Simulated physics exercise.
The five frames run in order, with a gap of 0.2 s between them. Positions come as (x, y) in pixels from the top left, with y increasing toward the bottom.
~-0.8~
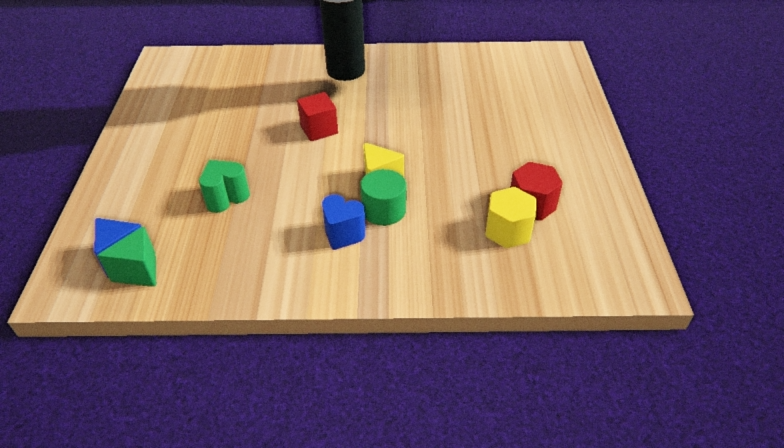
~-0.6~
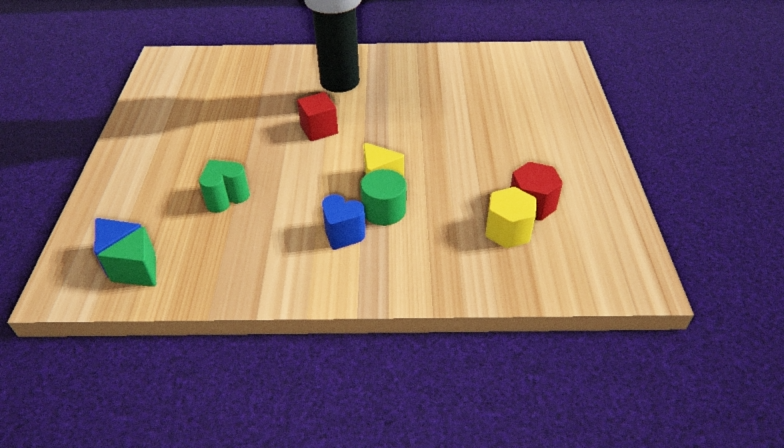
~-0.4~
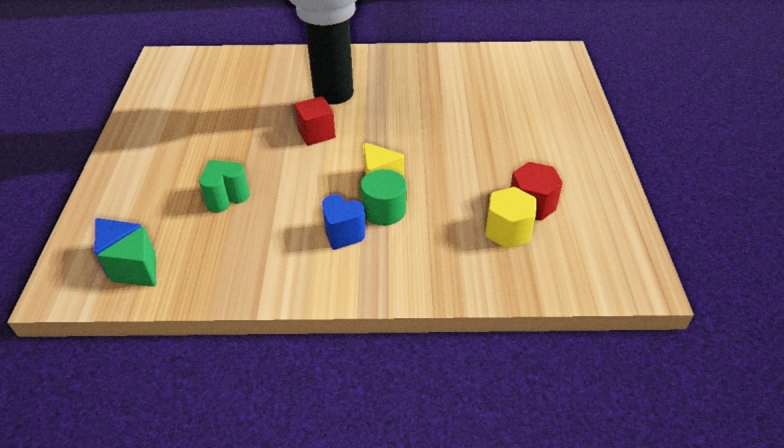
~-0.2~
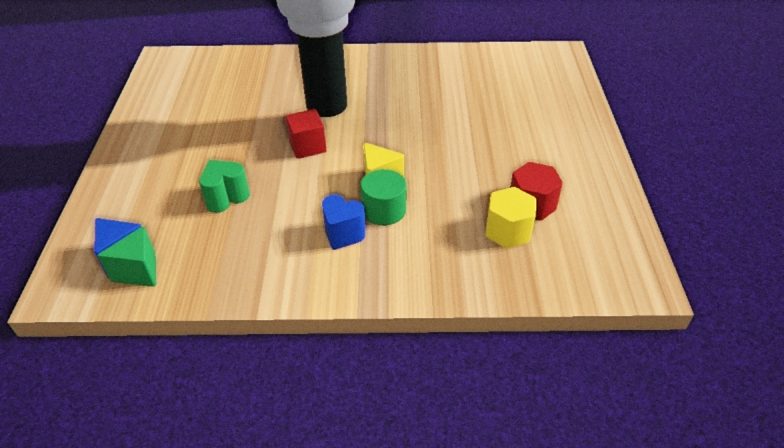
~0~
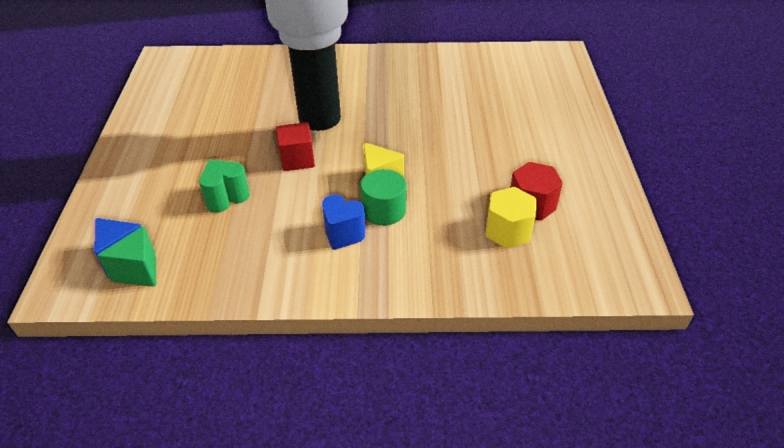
A black post pushes the red block down and left across the wooden board.
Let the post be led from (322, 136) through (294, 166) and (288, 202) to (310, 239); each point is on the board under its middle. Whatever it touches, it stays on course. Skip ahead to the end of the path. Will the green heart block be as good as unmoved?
It seems not.
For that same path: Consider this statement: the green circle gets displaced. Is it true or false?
False - the claim does not hold.
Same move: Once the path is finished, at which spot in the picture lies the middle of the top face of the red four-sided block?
My best guess is (244, 194).
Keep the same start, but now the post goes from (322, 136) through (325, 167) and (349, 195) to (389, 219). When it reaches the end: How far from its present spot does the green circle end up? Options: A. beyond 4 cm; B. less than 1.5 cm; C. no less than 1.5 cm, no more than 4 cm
A.
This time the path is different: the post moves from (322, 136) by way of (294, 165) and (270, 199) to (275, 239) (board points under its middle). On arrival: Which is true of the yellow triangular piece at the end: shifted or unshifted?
It is untouched.
The first path, step by step. One third of the way, post at (290, 149); green heart block at (215, 173); red four-sided block at (258, 165).
Two thirds of the way, post at (285, 186); green heart block at (205, 178), turned 45° clockwise; red four-sided block at (243, 191), turned 65° clockwise.
At the end, post at (308, 222); green heart block at (205, 178), turned 45° clockwise; red four-sided block at (244, 194), turned 75° clockwise; blue heart block at (350, 211); green circle in place.
